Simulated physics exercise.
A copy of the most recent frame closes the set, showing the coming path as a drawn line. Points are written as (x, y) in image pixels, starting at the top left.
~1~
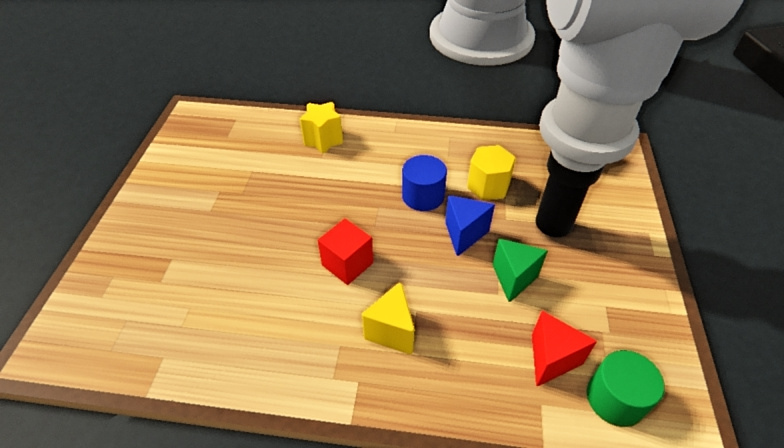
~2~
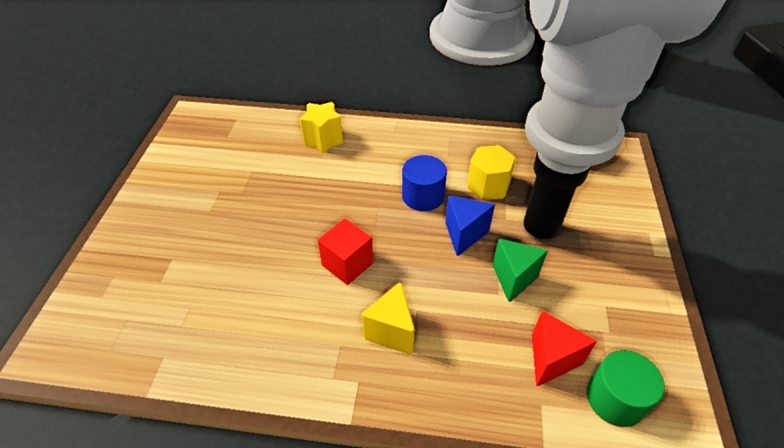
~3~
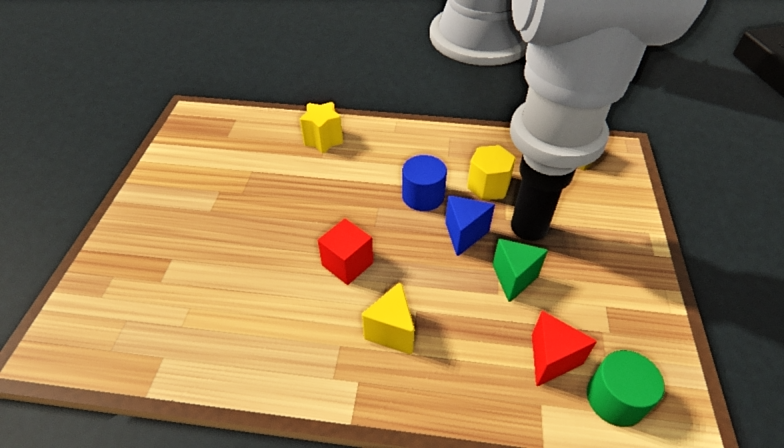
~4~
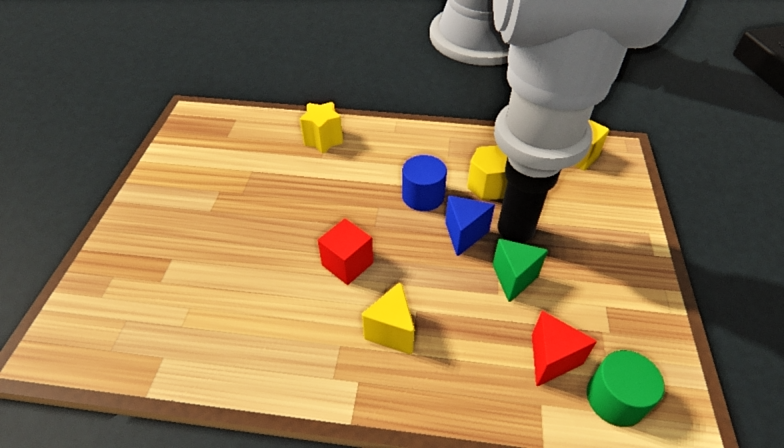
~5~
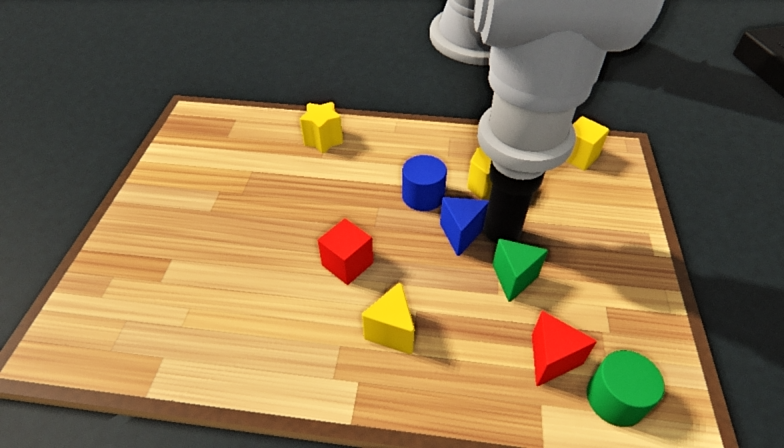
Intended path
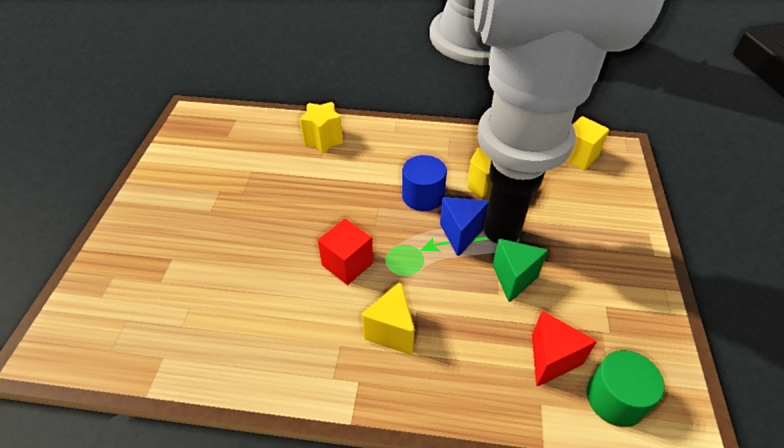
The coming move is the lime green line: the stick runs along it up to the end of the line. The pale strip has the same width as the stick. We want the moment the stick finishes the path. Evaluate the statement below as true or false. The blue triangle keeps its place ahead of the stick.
That is false.
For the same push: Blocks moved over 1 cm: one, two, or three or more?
Just one will move.
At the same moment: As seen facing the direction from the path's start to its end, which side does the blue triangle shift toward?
Side: Right.
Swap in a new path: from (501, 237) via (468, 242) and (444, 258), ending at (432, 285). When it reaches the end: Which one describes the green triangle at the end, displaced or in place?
It keeps its position.
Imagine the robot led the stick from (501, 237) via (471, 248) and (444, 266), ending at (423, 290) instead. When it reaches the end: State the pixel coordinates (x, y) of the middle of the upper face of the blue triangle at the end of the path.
That would be at about pixel (440, 207).
Drawn move, from (501, 237) via (467, 241) and (434, 245), ending at (405, 260).
On the path given first. One third of the way, stick at (467, 235); blue triangle at (436, 208), turned 15° anticlockwise.
Two thirds of the way, stick at (434, 240); blue triangle at (404, 208).
At the end, stick at (405, 254); red square piece still; blue triangle at (394, 207).
